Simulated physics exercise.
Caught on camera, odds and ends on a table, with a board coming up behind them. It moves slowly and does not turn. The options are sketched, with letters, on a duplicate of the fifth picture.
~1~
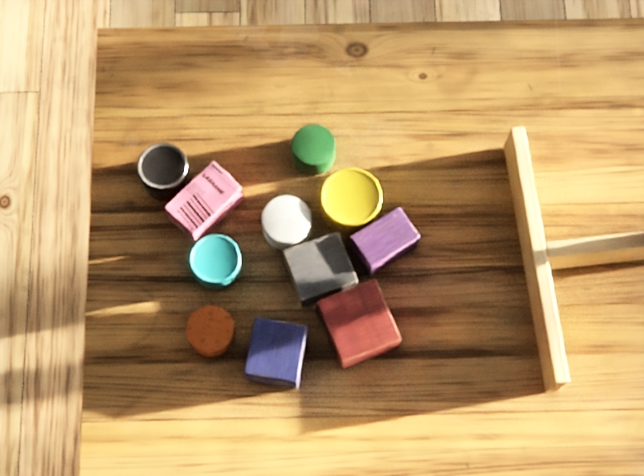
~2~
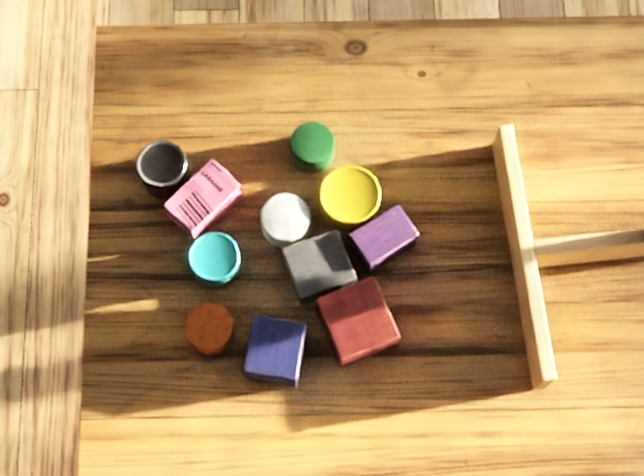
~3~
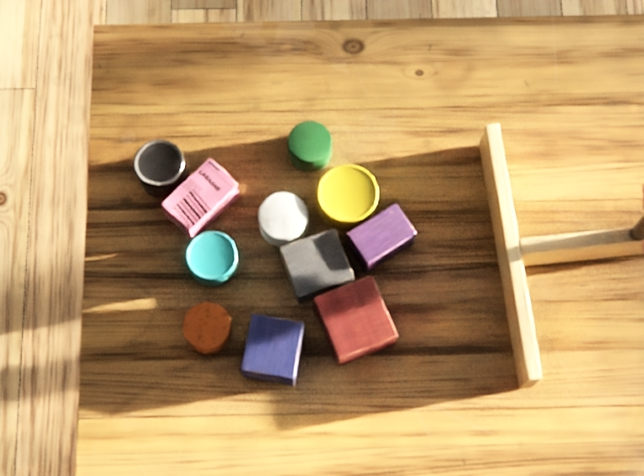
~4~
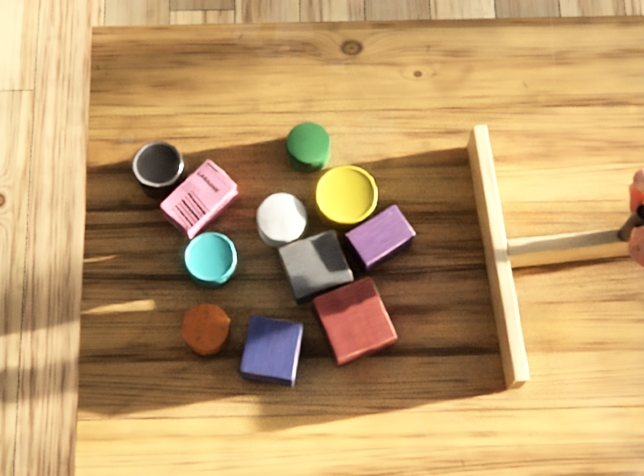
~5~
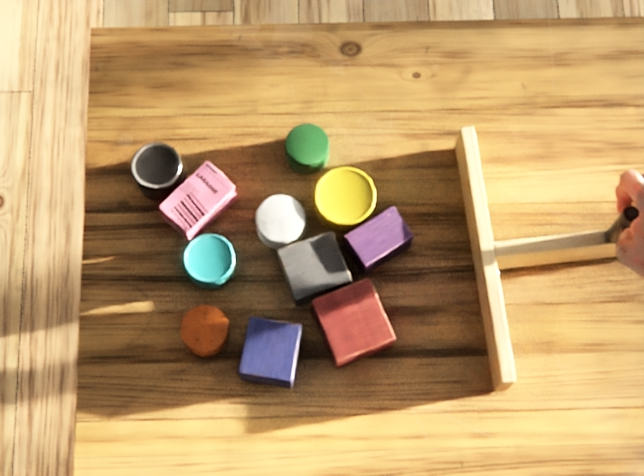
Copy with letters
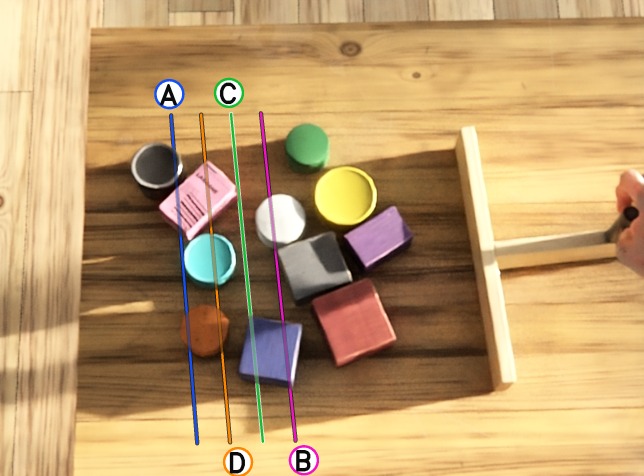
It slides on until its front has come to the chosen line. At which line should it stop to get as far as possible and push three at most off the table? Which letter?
Line A.
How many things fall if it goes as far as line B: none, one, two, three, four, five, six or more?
In all, none.
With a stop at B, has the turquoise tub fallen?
By then, no.
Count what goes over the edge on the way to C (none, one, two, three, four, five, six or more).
The count is none.
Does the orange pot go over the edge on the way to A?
Yes.
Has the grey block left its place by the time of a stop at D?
Yes.
On the copy, A at (184, 272); B at (278, 270); C at (246, 271); D at (215, 272).
On A. First, board (377, 252); red block (342, 322); yellow jar (325, 191).
Then, board (269, 255); black tub (130, 159); orange pot (128, 333).
Finally, board (185, 257); black tub over the edge; orange pot over the edge; three fallen.
By contrast, B is within the limit but short; C is within the limit but short; D is within the limit but short.
